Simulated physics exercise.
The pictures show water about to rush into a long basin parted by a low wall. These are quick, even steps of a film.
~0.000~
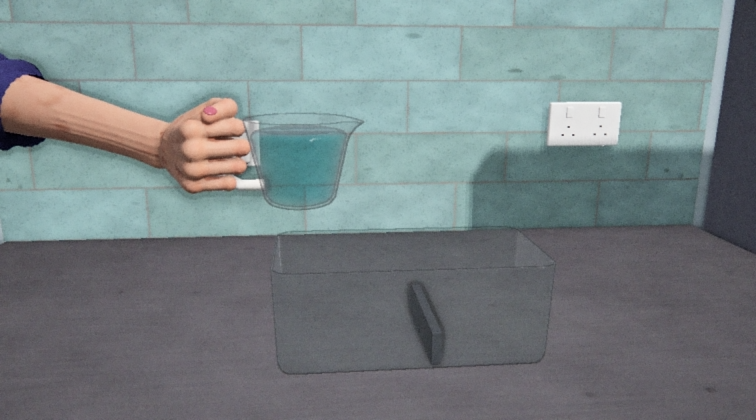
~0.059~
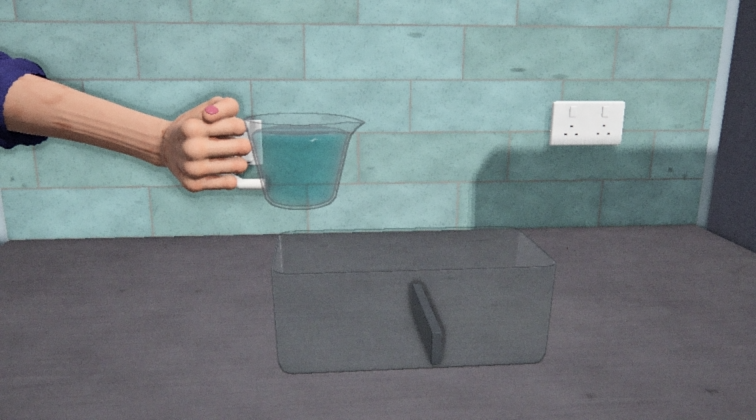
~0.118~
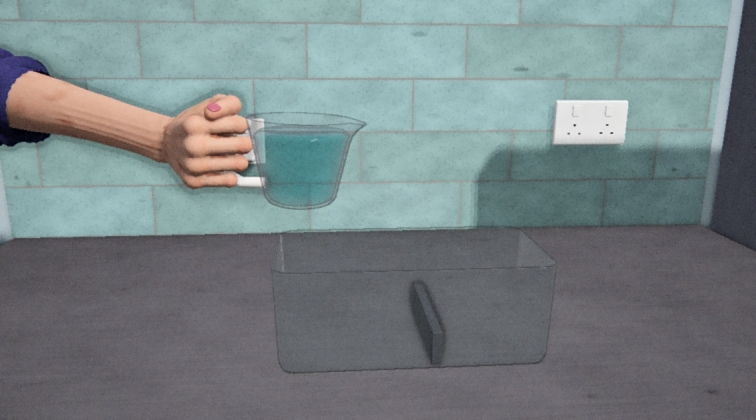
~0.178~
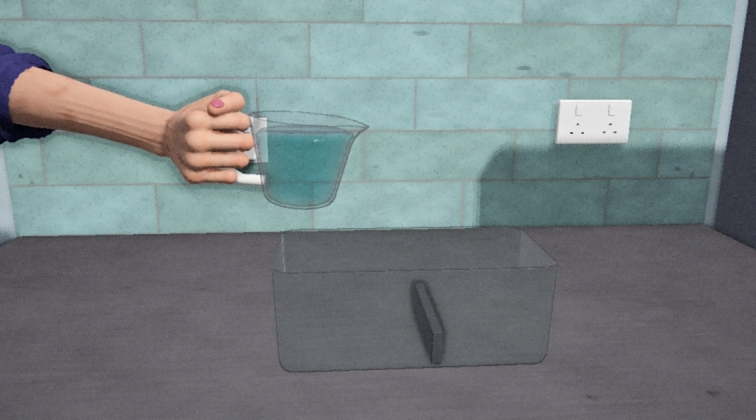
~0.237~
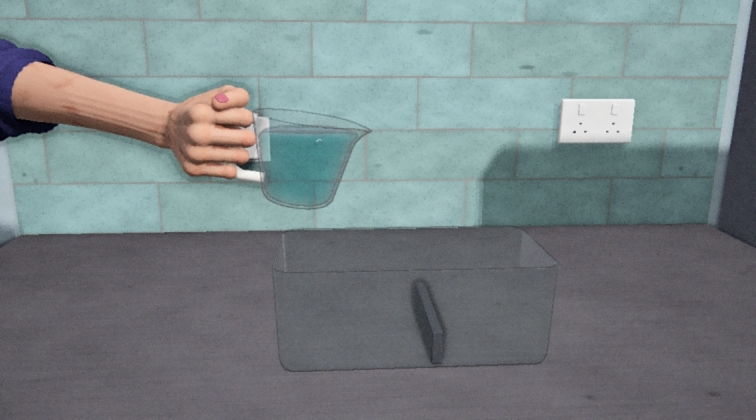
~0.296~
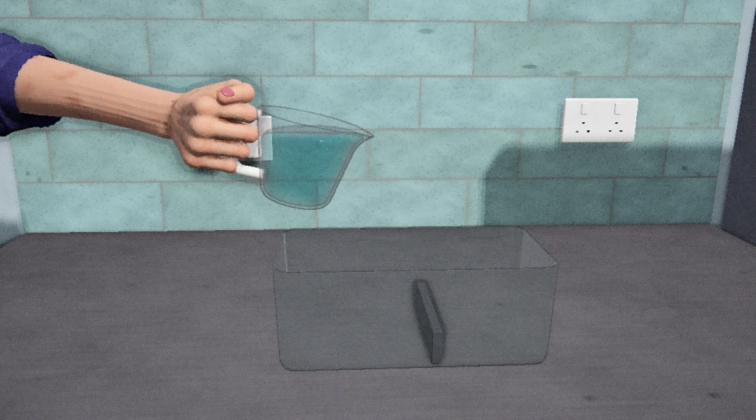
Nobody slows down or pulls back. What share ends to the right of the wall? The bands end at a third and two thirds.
The share right of the wall is not even a third.
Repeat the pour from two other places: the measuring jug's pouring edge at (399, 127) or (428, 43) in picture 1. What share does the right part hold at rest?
The first gives 70 %, the second 90 %.
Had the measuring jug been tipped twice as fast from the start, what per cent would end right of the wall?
Close to 15 per cent.
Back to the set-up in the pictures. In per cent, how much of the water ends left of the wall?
Roughly 80 in a hundred.
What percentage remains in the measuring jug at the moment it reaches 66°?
Close to 60 per cent.
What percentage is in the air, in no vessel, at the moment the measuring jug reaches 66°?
About 20 per cent.
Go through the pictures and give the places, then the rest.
In the first picture, it leans 0°; its right rim is at (364, 120); the water meets the walls at (250, 132) and (349, 131); the long basin's rim runs from (274, 253) to (535, 246); the wall's top is at (425, 307).
In the second picture, it leans 1°; its right rim is at (366, 121); the water meets the walls at (251, 132) and (350, 132).
In the third picture, it leans 2°; its right rim is at (367, 123); the water meets the walls at (253, 131) and (352, 132).
In the fourth picture, it leans 5°; its right rim is at (370, 126); the water meets the walls at (256, 131) and (354, 132).
In the fifth picture, it leans 8°; its right rim is at (372, 130); the water meets the walls at (259, 130) and (358, 133).
In the sixth picture, it leans 13°; its right rim is at (375, 135); the water meets the walls at (262, 131) and (364, 134).
A moment on, the measuring jug is tipped part way and 60 per cent is still to pour, 13 is left of the wall and 7 right of it.
Next, the measuring jug is tipped right over and 7 per cent is still to pour, 71 is left of the wall and 17 right of it.
Then the measuring jug is tipped right over and 0 per cent is still to pour, 80 is left of the wall and 19 right of it.
Later the measuring jug is tipped right over and 0 per cent is still to pour, 80 is left of the wall and 19 right of it.
Finally, 80 per cent lies left of the wall, 19 right of it and 1 outside.
